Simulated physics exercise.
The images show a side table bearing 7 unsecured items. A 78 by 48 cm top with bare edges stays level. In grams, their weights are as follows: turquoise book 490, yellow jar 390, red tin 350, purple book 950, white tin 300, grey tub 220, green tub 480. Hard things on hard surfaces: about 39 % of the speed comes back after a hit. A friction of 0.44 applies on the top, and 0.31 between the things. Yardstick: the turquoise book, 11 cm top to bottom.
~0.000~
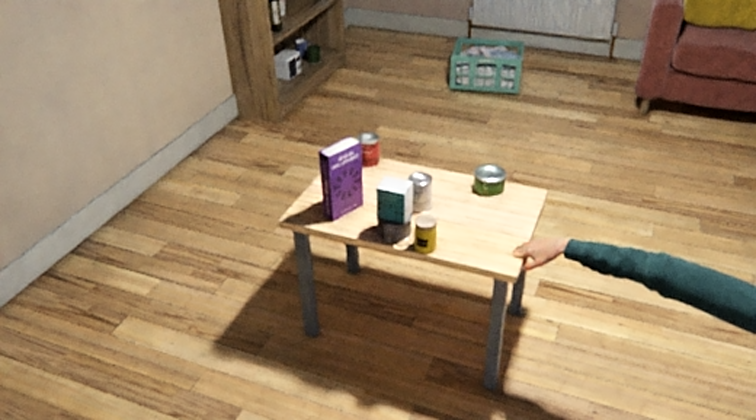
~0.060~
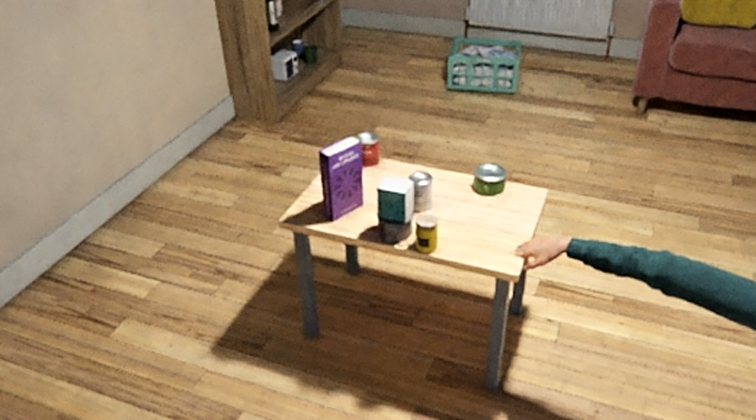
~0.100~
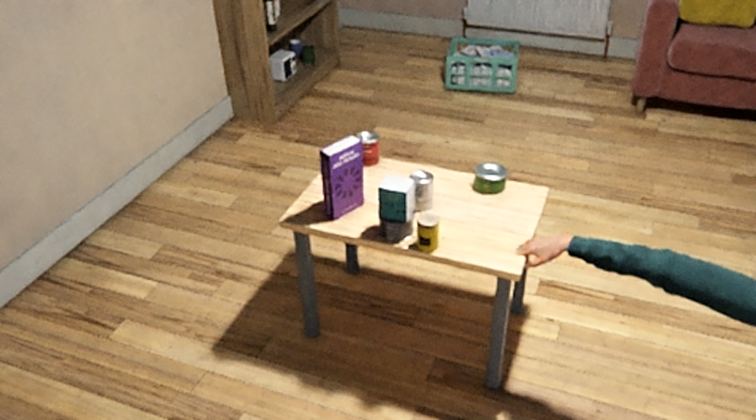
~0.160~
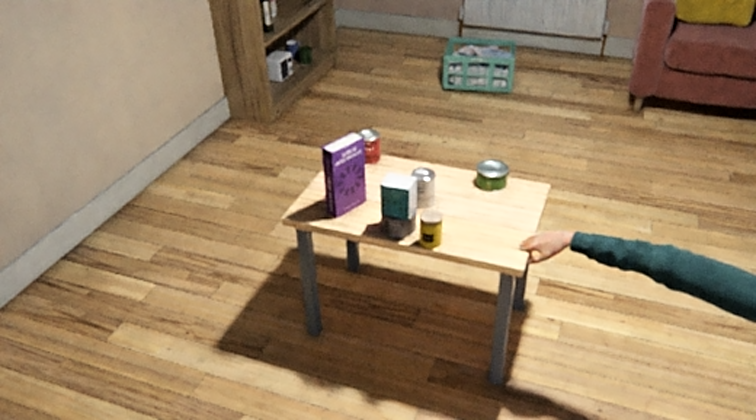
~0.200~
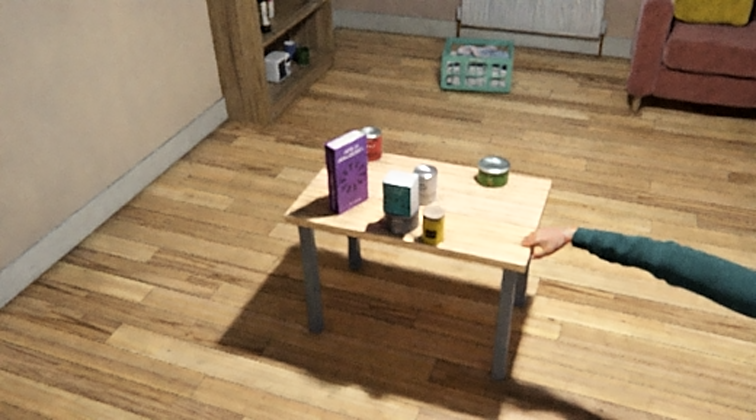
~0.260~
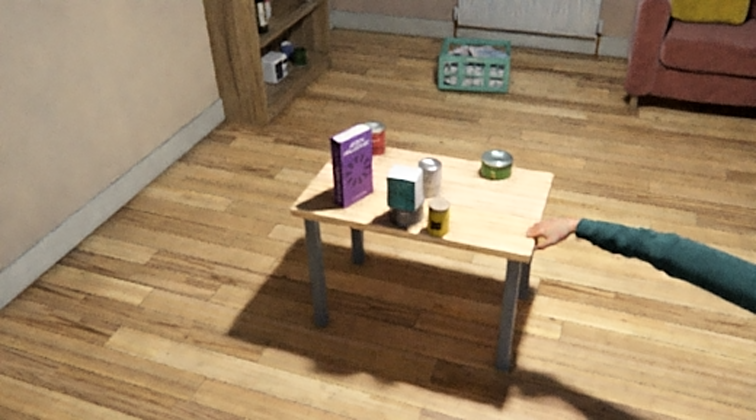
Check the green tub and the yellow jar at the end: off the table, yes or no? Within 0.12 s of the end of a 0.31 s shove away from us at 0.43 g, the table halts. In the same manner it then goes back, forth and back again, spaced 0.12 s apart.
Green tub - yes, off. Yellow jar - no, still on top.
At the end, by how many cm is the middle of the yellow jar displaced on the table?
Net shift near 13 cm.
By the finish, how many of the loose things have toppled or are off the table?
I count 5.
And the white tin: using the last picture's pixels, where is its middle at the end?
Resting point, approx. (450, 253) px.
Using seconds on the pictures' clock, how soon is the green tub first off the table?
0.5 s or so.
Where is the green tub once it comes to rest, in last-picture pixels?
End position: Roughly (521, 182).
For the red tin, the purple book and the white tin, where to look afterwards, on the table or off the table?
Observed: Red tin exits its support; purple book remains in bounds; white tin exits its support.
After 0.66 s, table shifted 28 cm; red tin and green tub now off the table; yellow jar slid 12 cm near (464, 166); purple book slid 12 cm.
After 1.16 s, yellow jar slid 10 cm near (440, 214); turquoise book on its side; white tin slid 15 cm.
After 1.66 s, table shifted 28 cm; grey tub now off the table; yellow jar slid 14 cm near (466, 163); turquoise book on its side.
After 2.06 s, table shifted 5 cm; white tin now off the table; yellow jar slid 21 cm near (454, 187); turquoise book on its side.
At rest (5.6 s), off the table, red tin, white tin, grey tub and green tub; tipped over on the table, turquoise book; not toppled but over 5 cm from the start, yellow jar and purple book. In the last view, green tub near (521, 182), yellow jar near (443, 209).
